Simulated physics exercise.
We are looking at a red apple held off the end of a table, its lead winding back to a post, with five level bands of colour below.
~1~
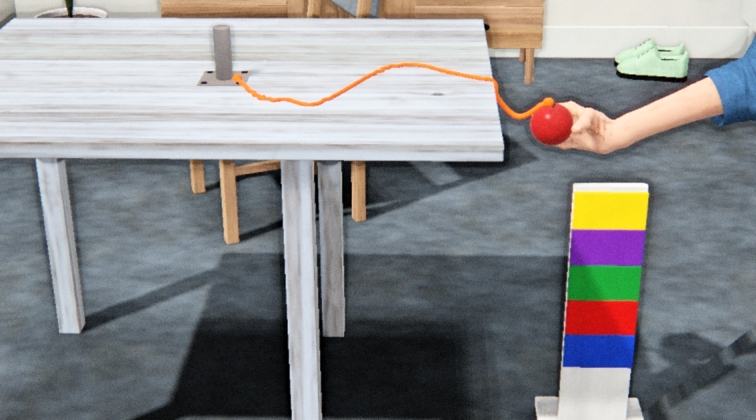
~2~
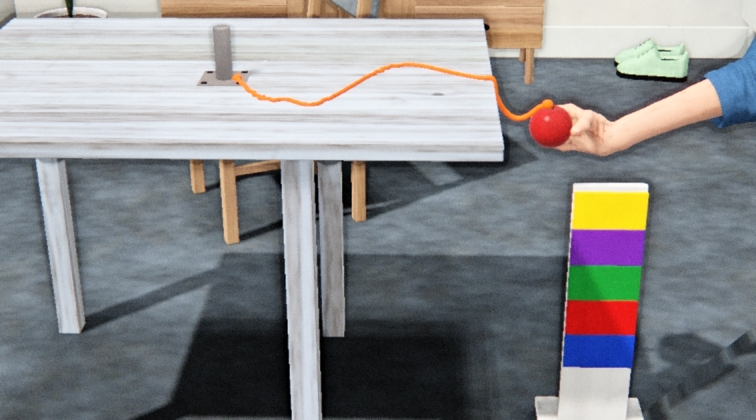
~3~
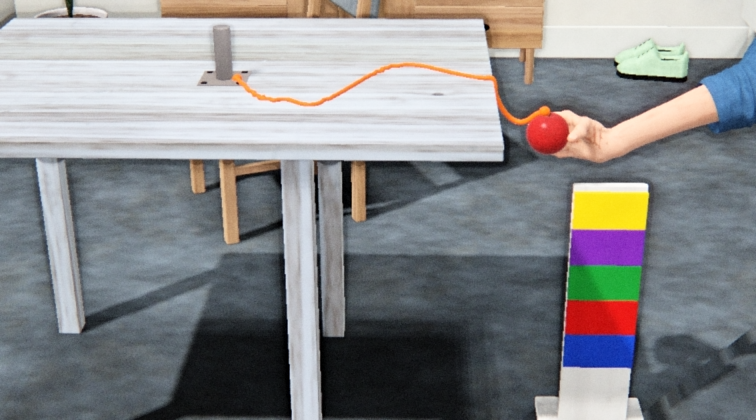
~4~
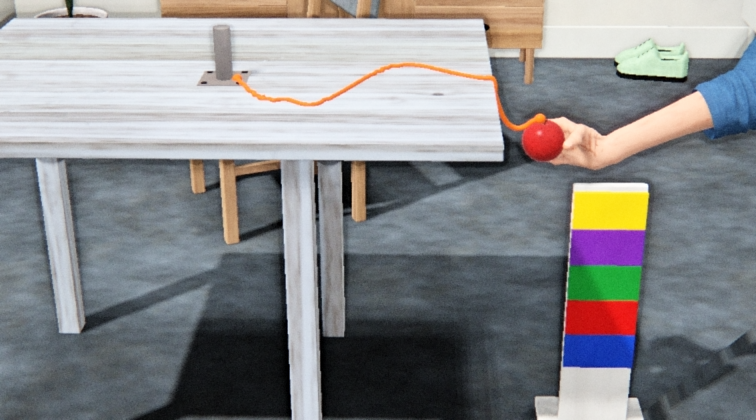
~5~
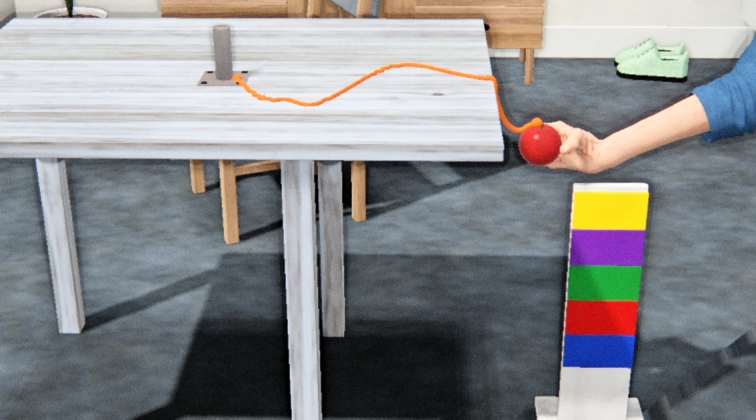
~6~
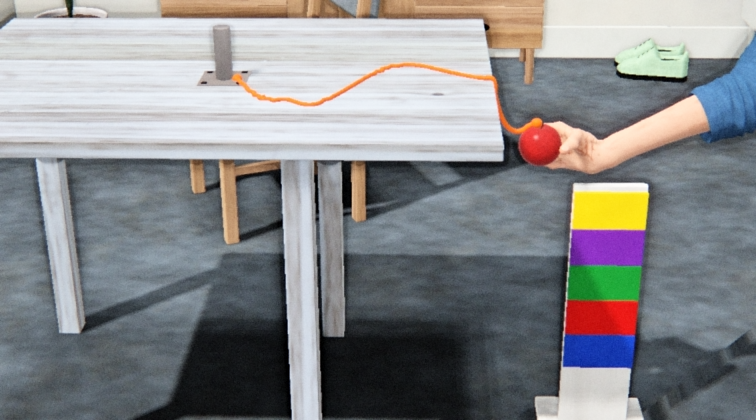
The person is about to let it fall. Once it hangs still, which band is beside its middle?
Its middle rests at the red band.
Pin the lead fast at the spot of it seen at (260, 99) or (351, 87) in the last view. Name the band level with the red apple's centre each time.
Try by try: Green; purple.
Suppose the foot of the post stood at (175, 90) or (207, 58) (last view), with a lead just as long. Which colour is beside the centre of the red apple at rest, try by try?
It would be green; green.
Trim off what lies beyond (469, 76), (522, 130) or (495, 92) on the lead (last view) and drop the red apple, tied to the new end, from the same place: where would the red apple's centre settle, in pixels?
About (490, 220), (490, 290) and (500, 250).
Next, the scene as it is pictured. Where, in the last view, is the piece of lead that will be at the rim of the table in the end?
It lies at about (376, 72).
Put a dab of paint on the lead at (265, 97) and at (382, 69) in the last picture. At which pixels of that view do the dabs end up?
They go to (315, 81) and to (495, 109).
Early on, apple near (486, 290); level with green.
Midway, apple near (505, 320); level with red.
Finally, apple near (483, 322); level with red. The red one.
